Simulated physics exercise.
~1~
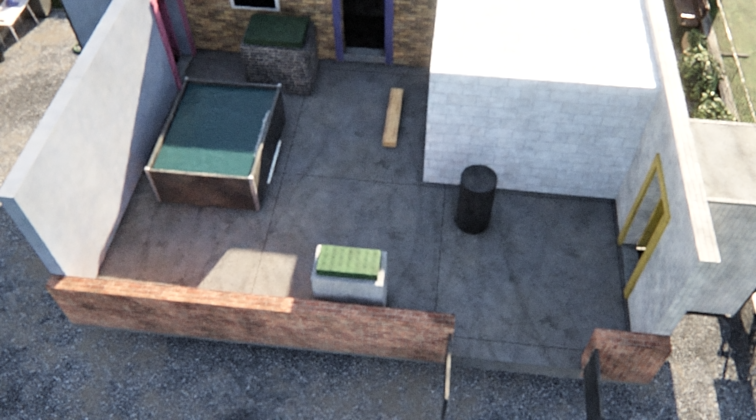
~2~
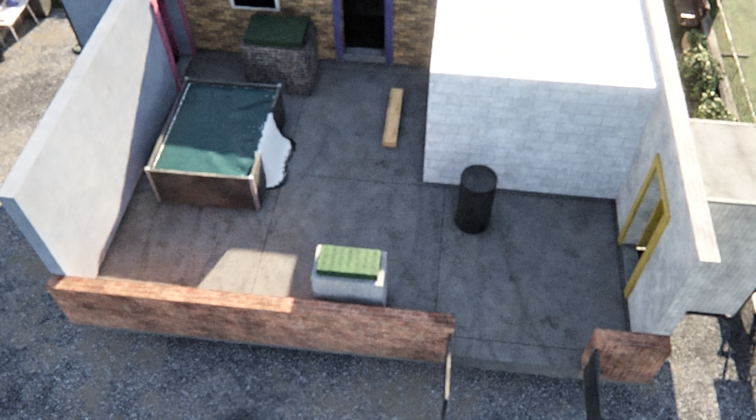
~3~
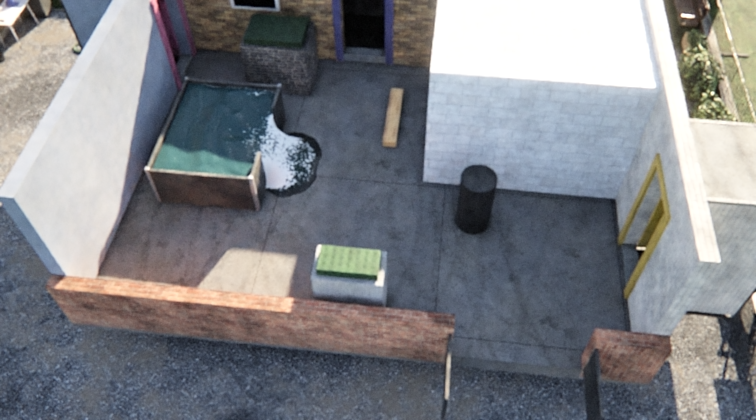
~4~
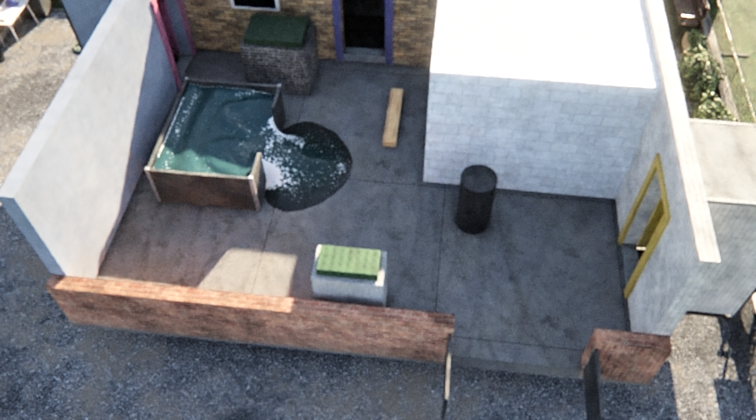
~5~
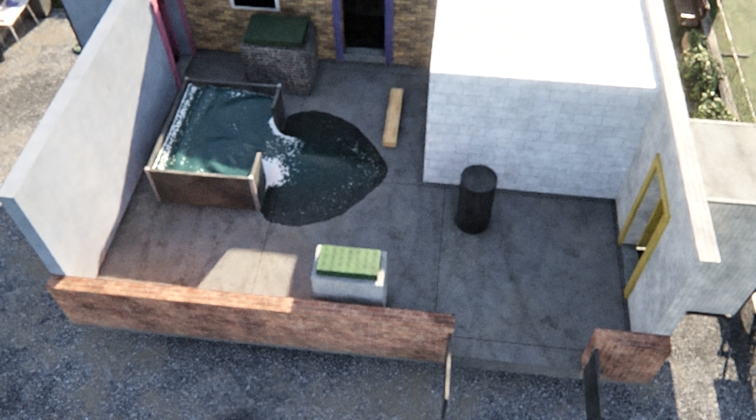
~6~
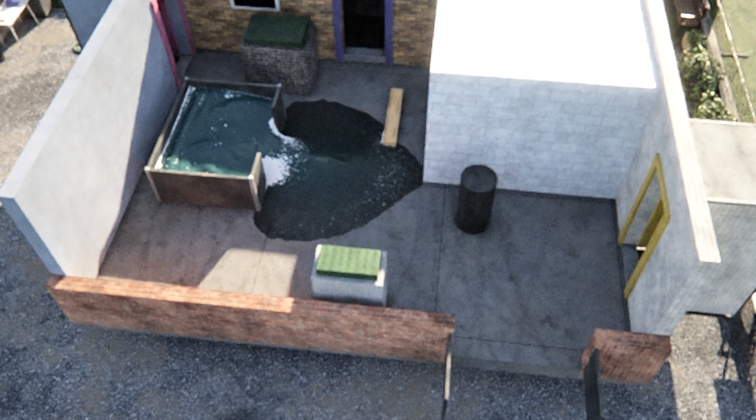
Dark water burst from the right side of an open tank in a walled yard, foaming at the gap, then spread rightward across the grey floor in a widening pool that reached the wooden sleeper.
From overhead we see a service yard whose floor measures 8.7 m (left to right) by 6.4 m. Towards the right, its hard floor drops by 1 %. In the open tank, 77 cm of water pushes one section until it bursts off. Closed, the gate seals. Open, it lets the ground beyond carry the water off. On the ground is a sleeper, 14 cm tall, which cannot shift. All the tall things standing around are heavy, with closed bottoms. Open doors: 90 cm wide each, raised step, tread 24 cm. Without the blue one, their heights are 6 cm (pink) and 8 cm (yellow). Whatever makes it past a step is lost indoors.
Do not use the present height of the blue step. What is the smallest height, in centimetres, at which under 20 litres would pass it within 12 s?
The smallest such height is roughly 13 cm.
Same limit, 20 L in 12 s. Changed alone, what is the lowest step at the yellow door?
About 6.5 cm at yellow.
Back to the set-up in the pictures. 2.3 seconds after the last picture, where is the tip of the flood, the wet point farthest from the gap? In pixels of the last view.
In the last picture, around (632, 360).
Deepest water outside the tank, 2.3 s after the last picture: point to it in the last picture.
Around (427, 69).
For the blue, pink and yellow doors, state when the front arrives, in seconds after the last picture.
Arrival: Blue 1.2 s, pink 3.8 s, yellow 1.8 s.
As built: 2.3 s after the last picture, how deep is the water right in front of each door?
Blue 17, pink 0, yellow 4 cm.
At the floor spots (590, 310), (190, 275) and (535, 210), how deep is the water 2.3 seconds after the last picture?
Going through the spots in order gives 2, 0 and 4 centimetres.
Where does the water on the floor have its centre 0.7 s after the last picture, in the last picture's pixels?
My guess is close to (278, 162).
Then, 0.7 s after the last picture water covers 35 % of the floor, deepest (39 cm) near (281, 166); it has not reached the blue door.
Then, 2.3 s after the last picture water covers 55 % of the floor, deepest (32 cm) near (427, 69); 17 cm at the blue door, 1 litre in over its 18 cm step.
Then, 11.3 s after the last picture water covers 90 % of the floor, deepest (10 cm) near (513, 307); 6 cm at the blue door, 3 litres in over its 18 cm step.
At the blue door as built, the water peaked near 18 cm, 2.1 s after the last picture.
Run again over the same 12 s with other heights there, 33 litres in over 11.5 cm, 7 litres over 16 cm. The limit of 20 litres is kept from about 13 cm up.
